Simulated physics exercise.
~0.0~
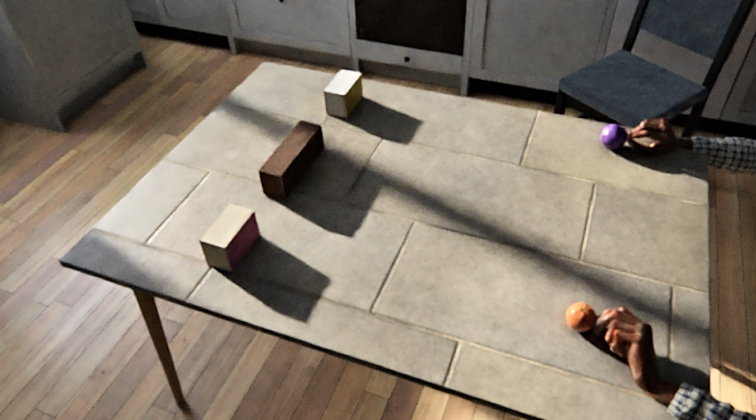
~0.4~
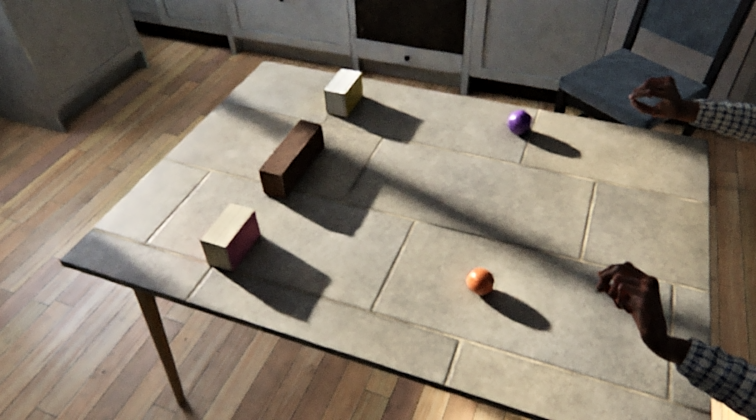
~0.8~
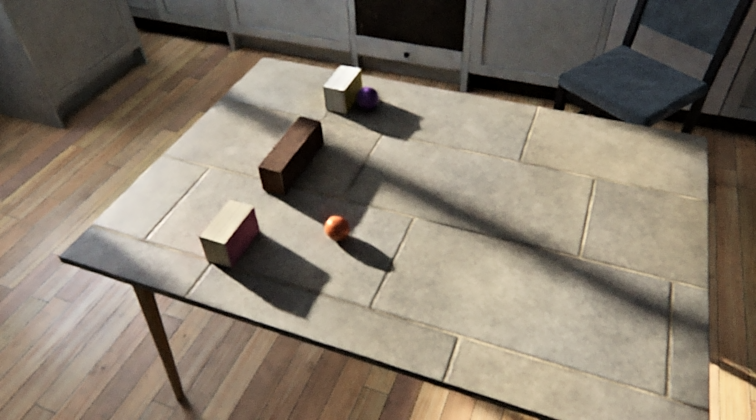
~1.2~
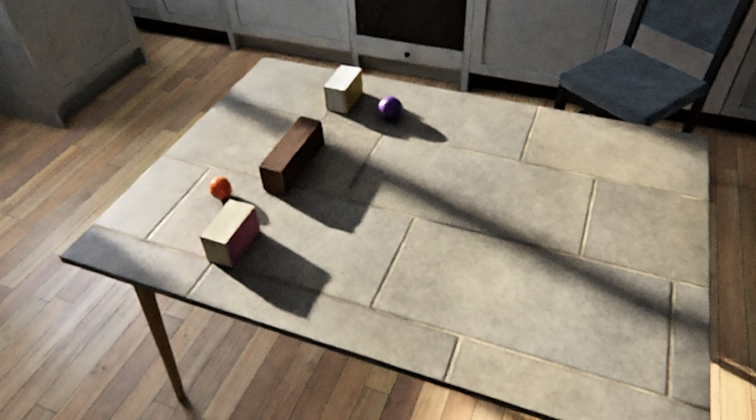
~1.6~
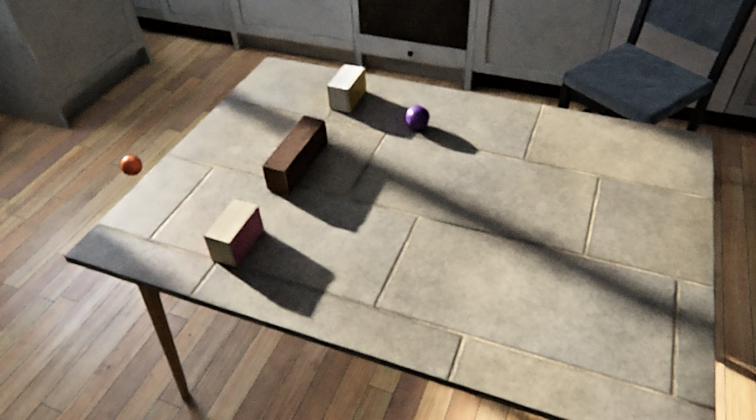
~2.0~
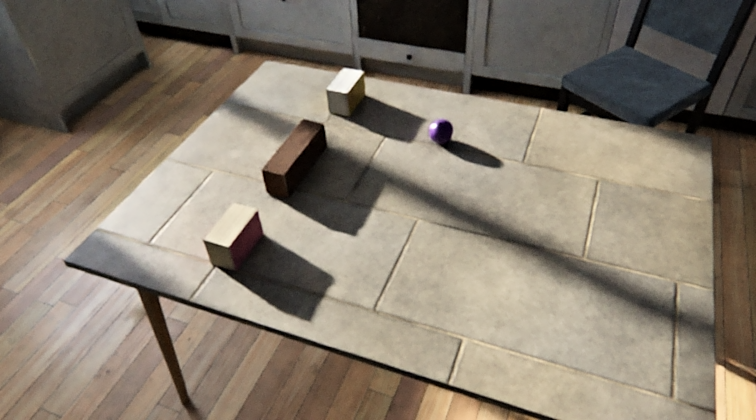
Two hands sent an orange ball and a purple ball rolling left across a stone-tiled table toward three blocks; the purple one bounced off the far block and rolled back rightward, while the orange one passed through a gap and left the table.
